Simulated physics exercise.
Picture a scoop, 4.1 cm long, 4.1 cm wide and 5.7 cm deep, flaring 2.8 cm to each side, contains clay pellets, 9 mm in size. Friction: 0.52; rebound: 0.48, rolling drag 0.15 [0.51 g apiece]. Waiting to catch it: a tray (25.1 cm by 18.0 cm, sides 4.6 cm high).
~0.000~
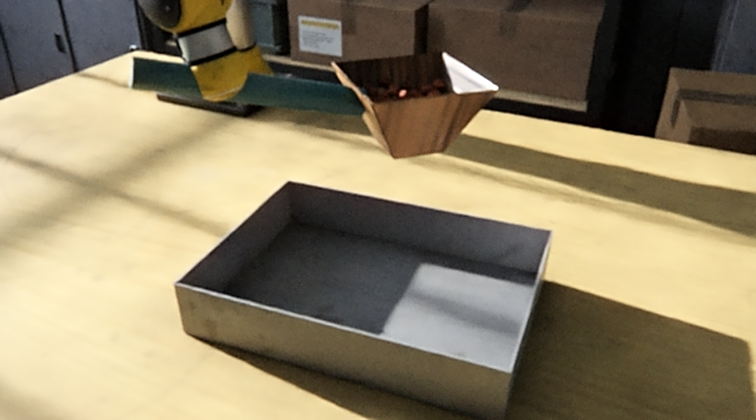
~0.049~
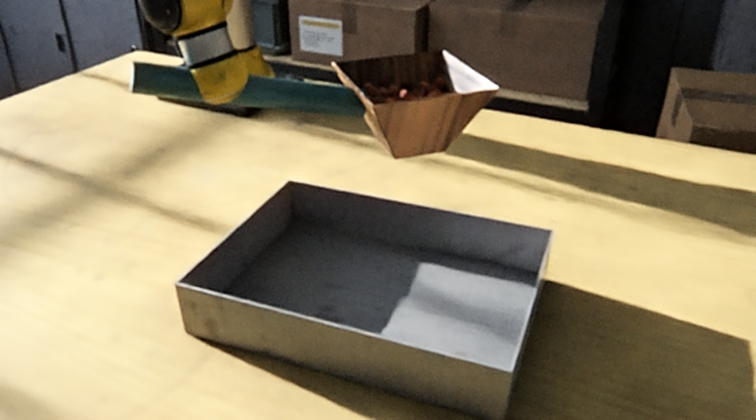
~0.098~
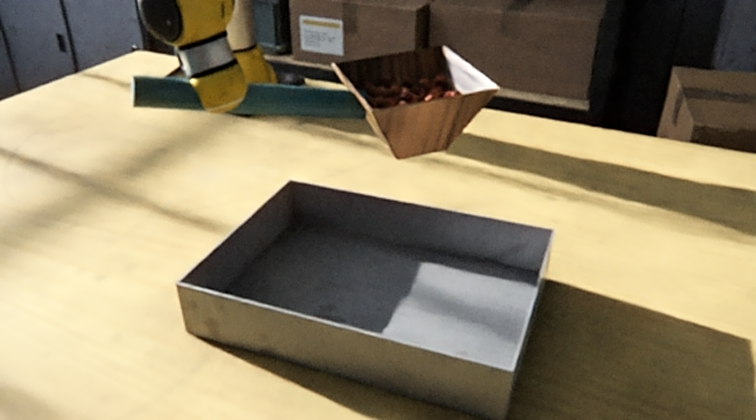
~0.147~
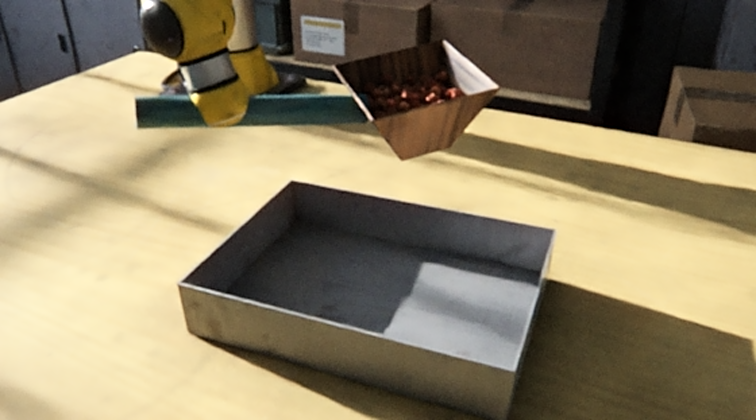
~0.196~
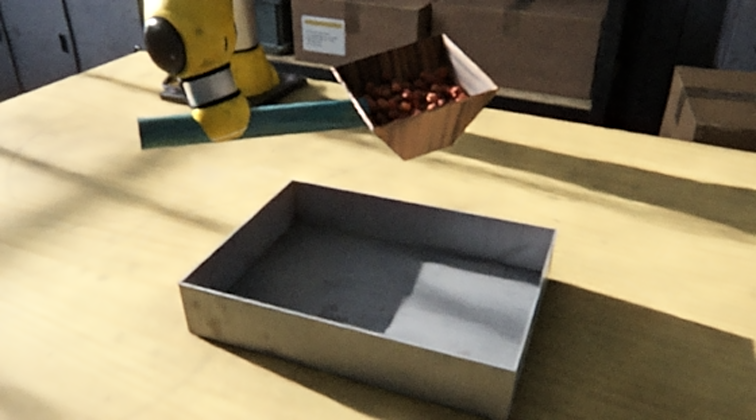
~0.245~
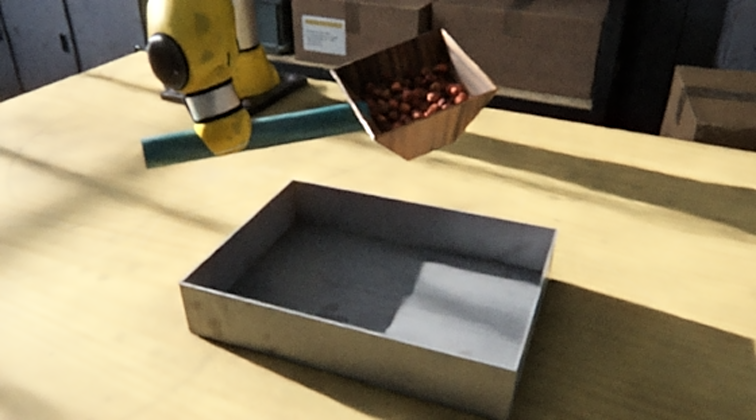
The clip opens on a flared wooden scoop of reddish-brown pellets, joined to a teal bar beside a yellow robot arm, above an empty grey metal tray on a pale table. The arm shifts and lowers at left while the scoop gradually tilts toward the viewer, bringing more pellets into view.
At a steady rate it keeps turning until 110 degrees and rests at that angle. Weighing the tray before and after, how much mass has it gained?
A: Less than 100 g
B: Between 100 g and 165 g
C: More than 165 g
Answer: A.
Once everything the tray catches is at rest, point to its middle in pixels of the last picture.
Near (373, 314).
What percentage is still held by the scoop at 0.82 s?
90 % of the load.
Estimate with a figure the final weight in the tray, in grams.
Estimated mass: Near 80 g.
After 0.56 s, tilt 54 degrees; 0 g in the tray, scoop holds 100 %.
Then, at 0.82 s, tilt 82 degrees; 4 g in the tray, scoop holds 90 %.
After 1.06 s, tilt 107 degrees; 68 g in the tray, scoop holds 10 %.
After 1.29 s, tilt 110 degrees; 80 g in the tray, scoop holds 0 %.
In the end, at 1.7 s, 80 g in the tray, scoop holds 0 %.
